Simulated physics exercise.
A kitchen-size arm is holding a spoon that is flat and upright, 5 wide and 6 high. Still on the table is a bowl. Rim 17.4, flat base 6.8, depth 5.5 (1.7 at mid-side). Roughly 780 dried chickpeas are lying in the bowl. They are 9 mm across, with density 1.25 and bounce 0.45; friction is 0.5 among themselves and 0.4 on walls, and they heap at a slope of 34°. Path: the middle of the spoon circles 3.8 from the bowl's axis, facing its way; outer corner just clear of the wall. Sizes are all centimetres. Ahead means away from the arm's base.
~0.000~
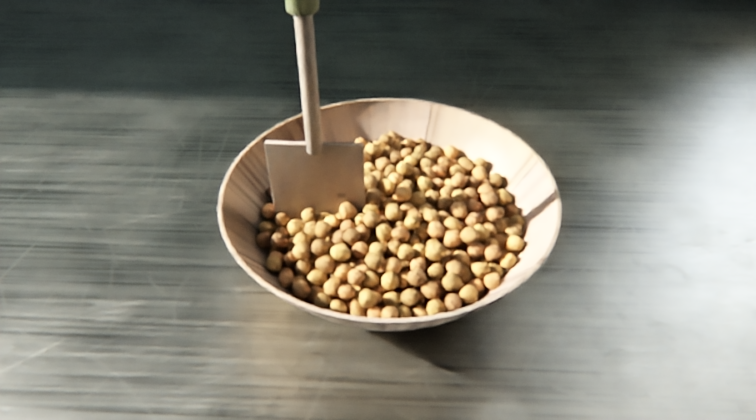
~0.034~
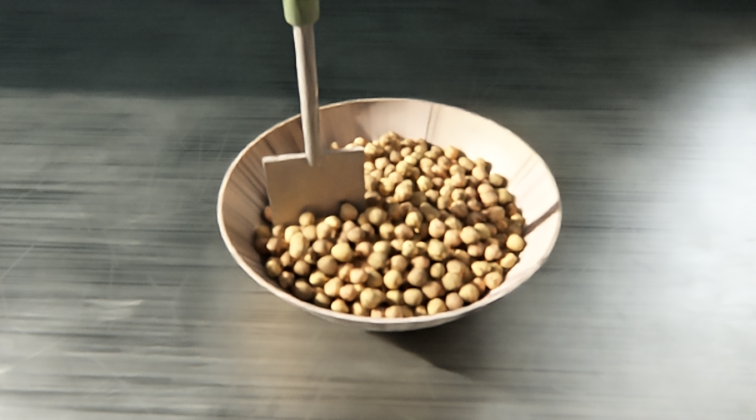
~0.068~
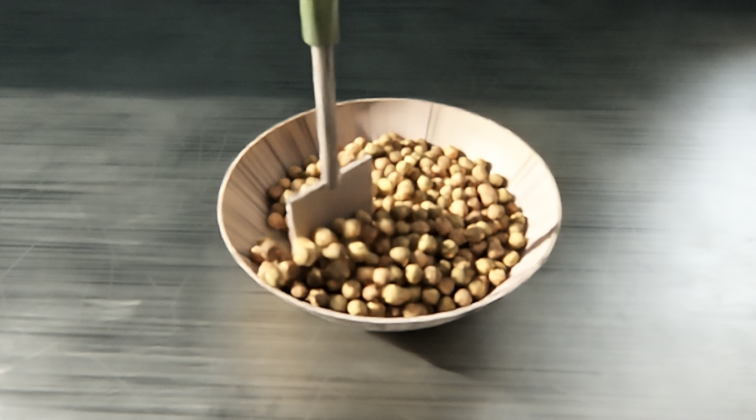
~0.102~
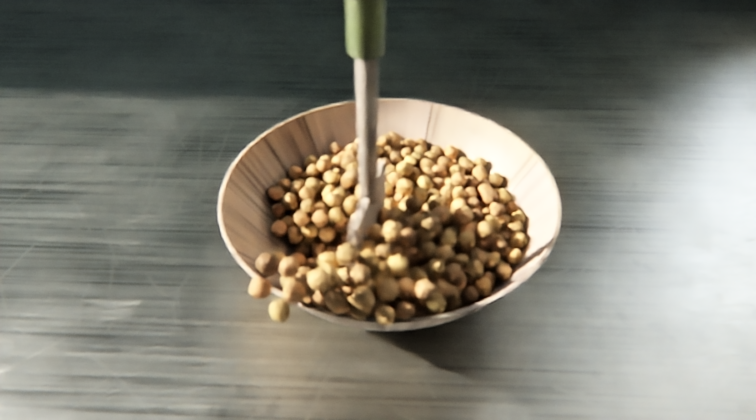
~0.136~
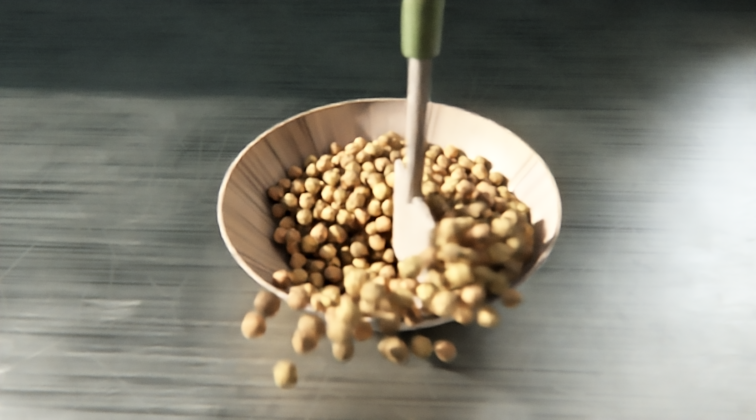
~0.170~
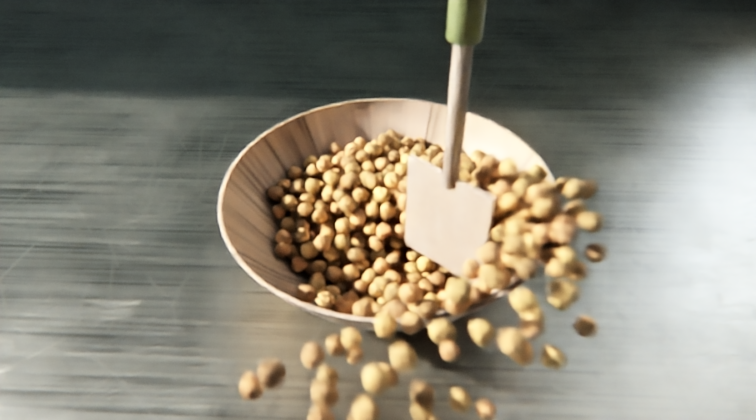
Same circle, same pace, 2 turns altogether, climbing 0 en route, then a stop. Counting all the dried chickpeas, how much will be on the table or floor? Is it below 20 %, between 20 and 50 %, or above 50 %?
Above 50 %.
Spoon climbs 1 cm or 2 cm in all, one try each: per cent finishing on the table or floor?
Near 50 in a hundred, then near 40 in a hundred.
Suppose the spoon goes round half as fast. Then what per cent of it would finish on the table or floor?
Estimated share: Near 40 %.
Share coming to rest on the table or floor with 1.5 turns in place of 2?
Estimate: About 55 percent.
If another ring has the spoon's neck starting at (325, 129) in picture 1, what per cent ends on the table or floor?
60 %.
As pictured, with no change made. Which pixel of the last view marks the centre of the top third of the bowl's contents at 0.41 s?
Upper-third centre: Approx. (277, 213) px.
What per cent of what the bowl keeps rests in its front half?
Roughly 50 percent of it.
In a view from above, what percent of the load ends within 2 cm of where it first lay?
Around 10 in a hundred, roughly.
By 0.41 s, 5° round, highest piece 10 above the table; 468 in the bowl, 207 on the table or floor, 100 in flight or on the tool.
By 0.65 s, 229° round, highest piece 9 above the table; 399 on the table or floor, 344 in the bowl, 32 in flight or on the tool.
By 0.97 s, 0° round, highest piece 5 above the table; 467 on the table or floor, 308 in the bowl.
By 1.67 s, 0° round, highest piece 5 above the table; 467 on the table or floor, 308 in the bowl.
Final count, 467 on the table or floor, 308 in the bowl. That is 60 % on the table or floor.
